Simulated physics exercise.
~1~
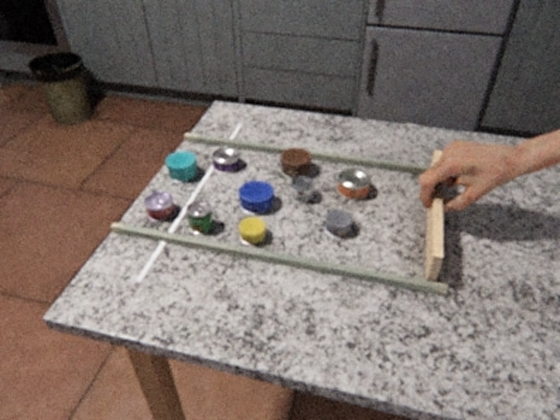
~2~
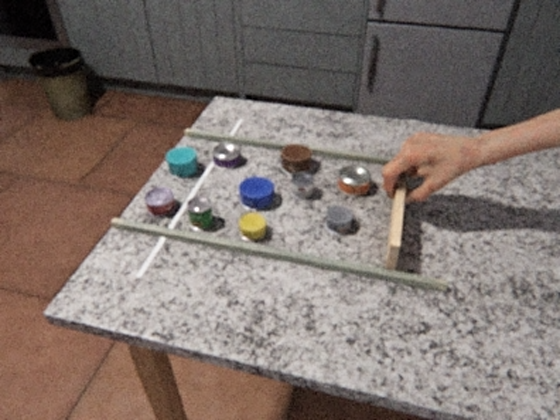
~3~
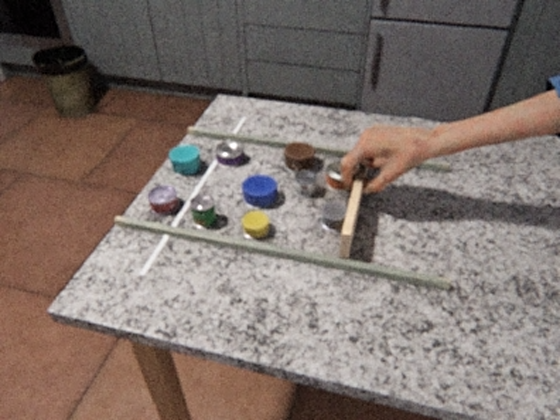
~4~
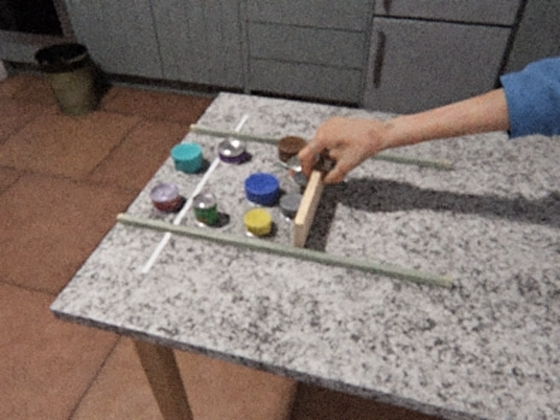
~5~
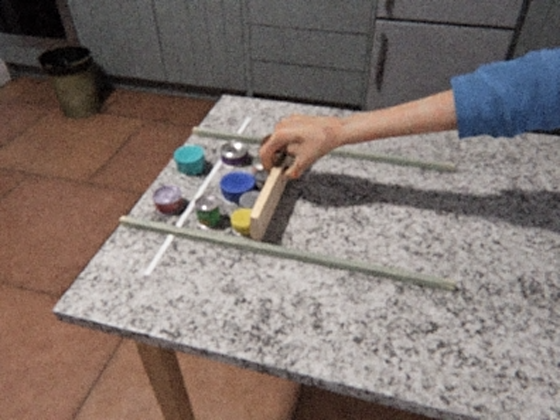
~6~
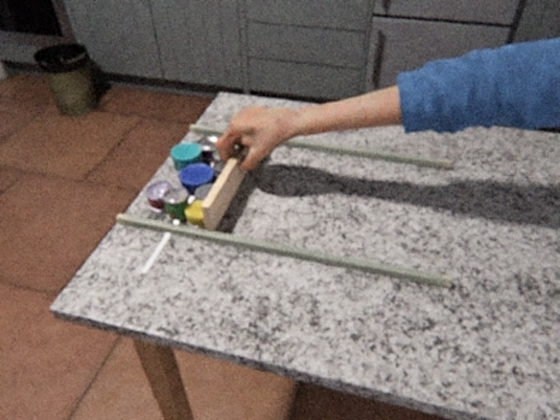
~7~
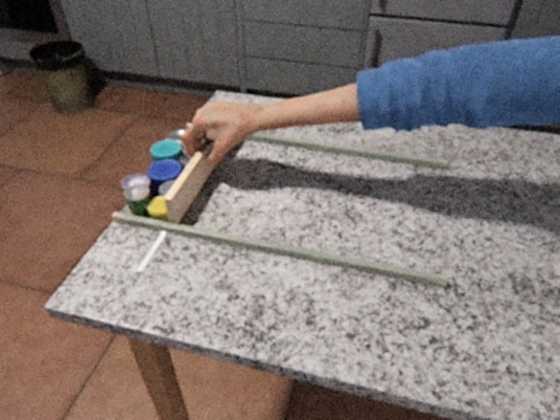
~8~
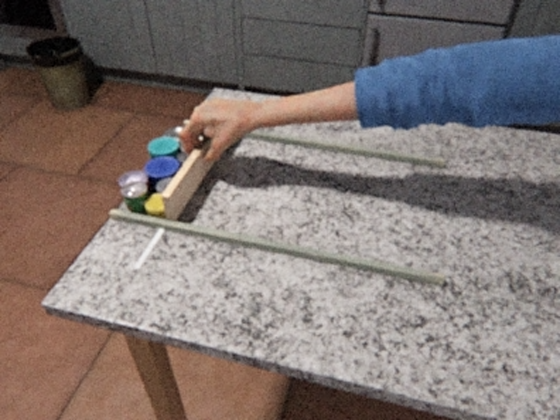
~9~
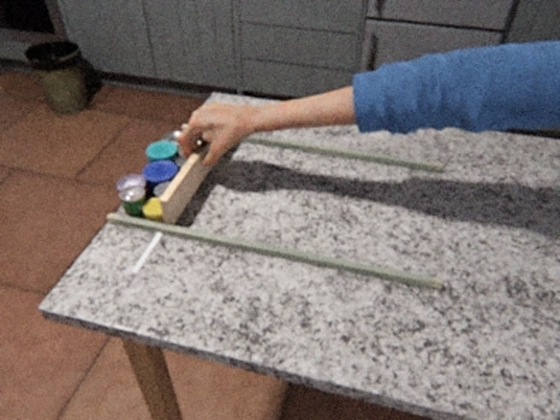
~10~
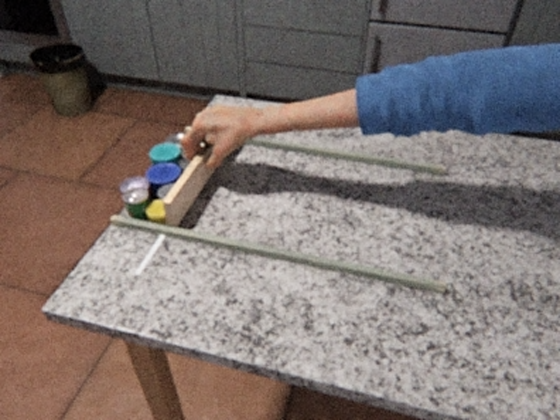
A hand slid a wooden board leftward across a speckled tabletop between two pale green rails, gathering small colourful pots and tins and pushing them past a white tape strip, then held the board still with the cluster bunched near the table's edge, none falling.
